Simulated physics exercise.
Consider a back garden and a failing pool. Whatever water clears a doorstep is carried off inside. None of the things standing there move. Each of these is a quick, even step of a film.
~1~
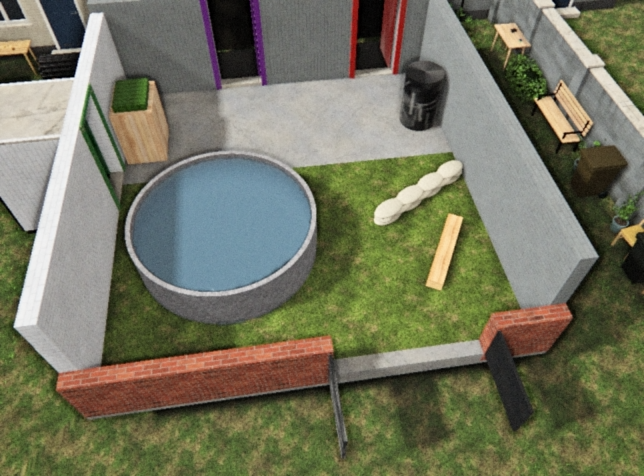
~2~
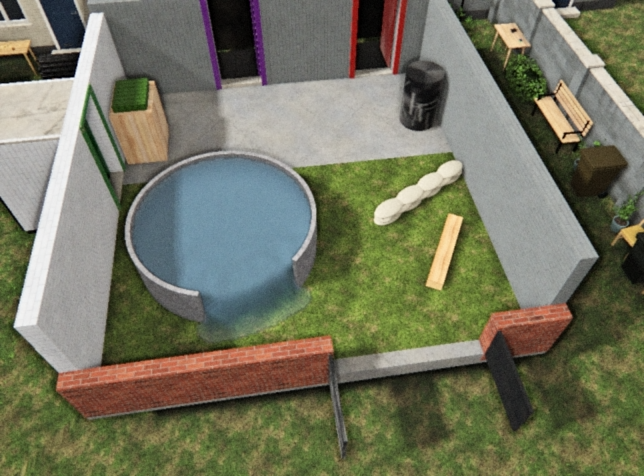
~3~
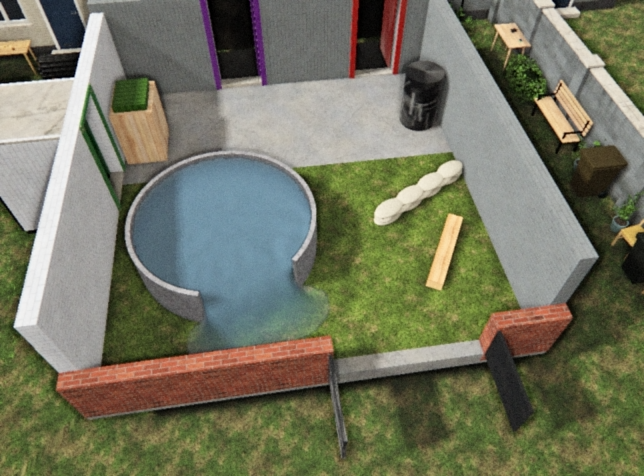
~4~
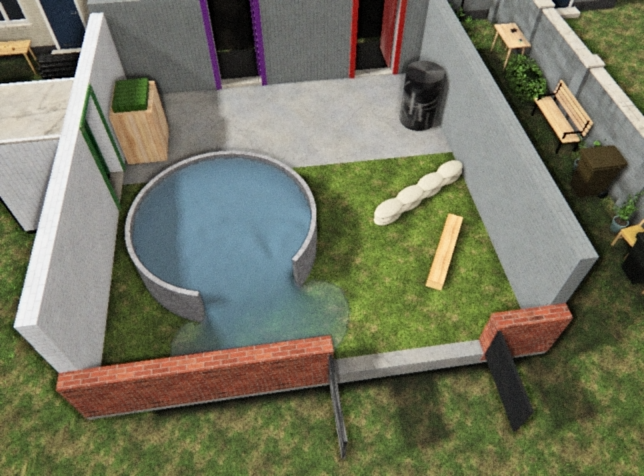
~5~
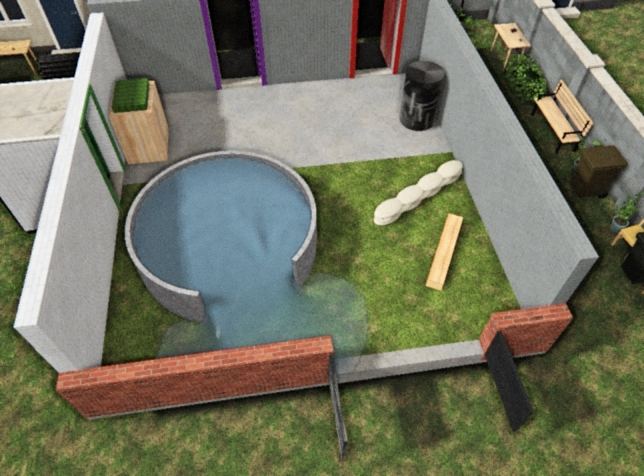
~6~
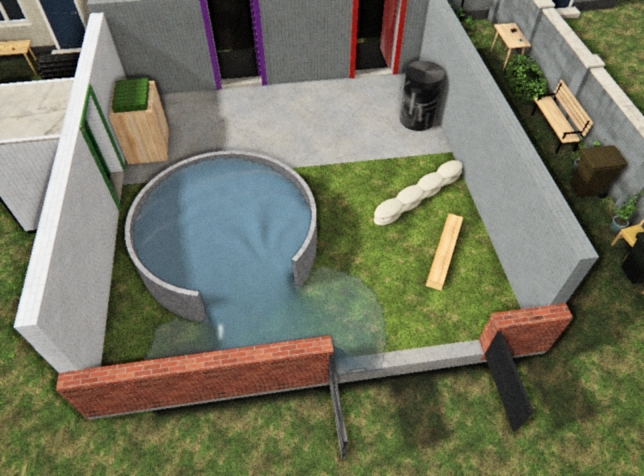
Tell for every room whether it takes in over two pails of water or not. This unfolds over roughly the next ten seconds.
One by one: The purple door gets two buckets or fewer; the green door gets over two buckets; the red door gets two buckets or fewer.
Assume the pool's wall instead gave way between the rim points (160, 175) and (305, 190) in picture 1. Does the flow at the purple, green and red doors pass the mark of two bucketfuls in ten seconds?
I reckon the purple door will get past the mark, the green door will get past the mark, and the red door will get past the mark.
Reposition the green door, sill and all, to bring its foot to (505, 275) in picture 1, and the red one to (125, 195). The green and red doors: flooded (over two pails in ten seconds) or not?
I'd say the green door breaks the limit and the red door breaks the limit.
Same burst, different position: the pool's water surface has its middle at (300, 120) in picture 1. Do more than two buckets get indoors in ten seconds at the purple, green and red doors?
Result - purple door undershoots, green door undershoots, red door overshoots.
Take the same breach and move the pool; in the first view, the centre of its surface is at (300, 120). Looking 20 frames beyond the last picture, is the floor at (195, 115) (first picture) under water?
Untouched.
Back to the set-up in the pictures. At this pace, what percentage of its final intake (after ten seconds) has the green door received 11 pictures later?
My figure is 0 in a hundred.
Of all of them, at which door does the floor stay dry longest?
That would be the one in red.
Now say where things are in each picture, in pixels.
The first picture shows still water in the pool at (223, 219).
In the second picture, water pours out at (255, 303) and has run to (201, 325).
In the third picture, water pours out at (255, 305) and has run to (197, 354).
In the fourth picture, water pours out at (255, 306) and has run to a hidden place.
In the fifth picture, water pours out at (255, 307) and has run to a hidden place.
In the sixth picture, water pours out at (255, 306) and has run to a hidden place.
A moment on, water covers 15 % of the floor; the purple door not reached, the green door not reached, the red door not reached.
Next, water covers 30 % of the floor; the purple door not reached, the green door not reached, the red door not reached.
Then, water covers 40 % of the floor; the purple door not reached, the green door wet at the sill, nothing in, the red door not reached.
Later, water covers 65 % of the floor; the purple door not reached, the green door over two buckets in, the red door not reached.
In the end, water covers 90 % of the floor; the purple door wet at the sill, nothing in, the green door far over two buckets in, the red door wet at the sill, nothing in.
